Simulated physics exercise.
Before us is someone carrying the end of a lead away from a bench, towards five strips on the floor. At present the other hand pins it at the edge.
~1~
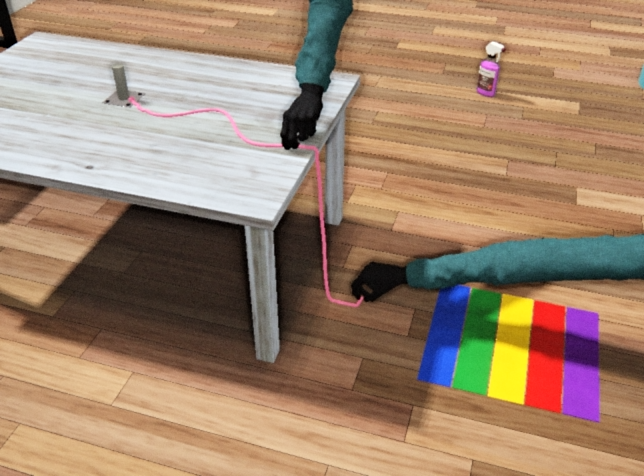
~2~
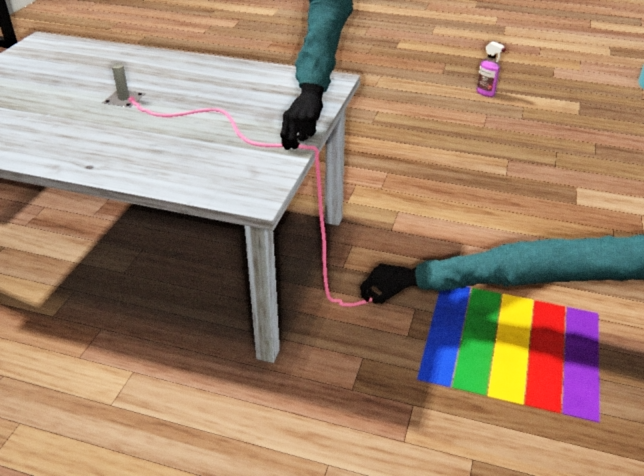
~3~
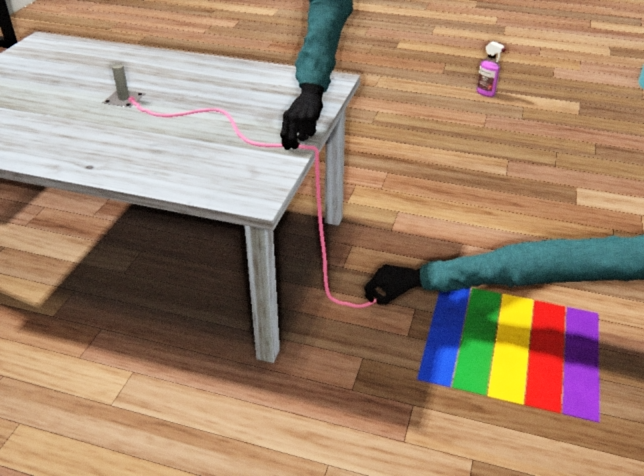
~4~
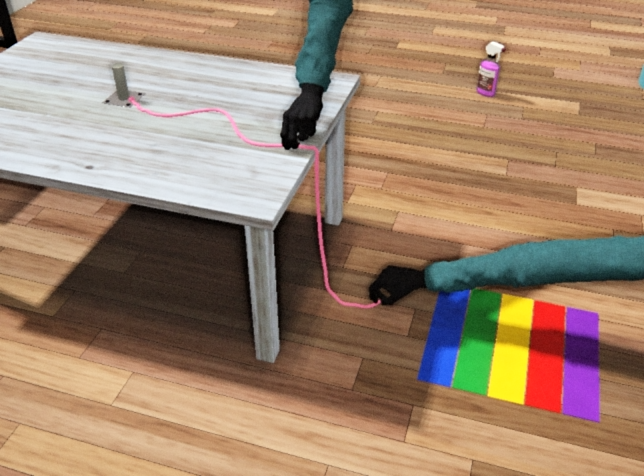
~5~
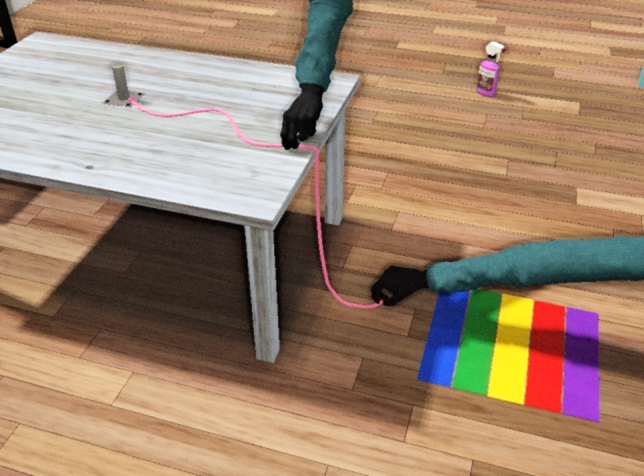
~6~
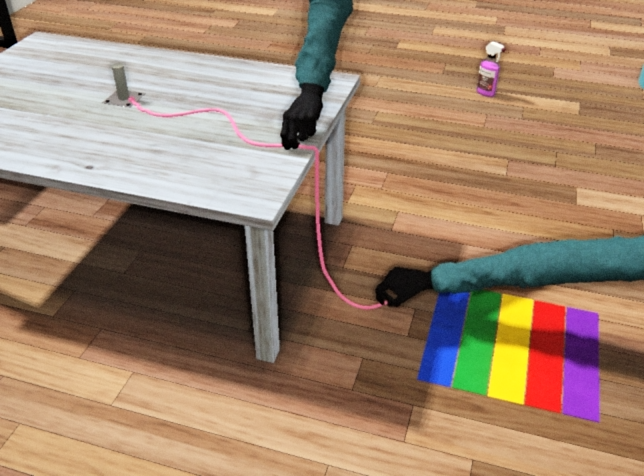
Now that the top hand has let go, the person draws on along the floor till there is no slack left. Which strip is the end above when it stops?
The yellow one.
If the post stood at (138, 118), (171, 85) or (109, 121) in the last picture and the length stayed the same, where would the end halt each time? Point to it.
In pixels, the answers are (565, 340), (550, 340) and (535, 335).
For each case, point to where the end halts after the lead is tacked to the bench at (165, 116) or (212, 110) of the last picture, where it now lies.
(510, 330) and (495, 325).
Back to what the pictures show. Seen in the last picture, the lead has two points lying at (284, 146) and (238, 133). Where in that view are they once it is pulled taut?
Well, the first one sits at (322, 150), and the second one sits at (271, 133).
Soon after, end near (452, 317); over blue.
After that, end near (493, 325); over green.
At the stop, end near (518, 331); over yellow. Over yellow.
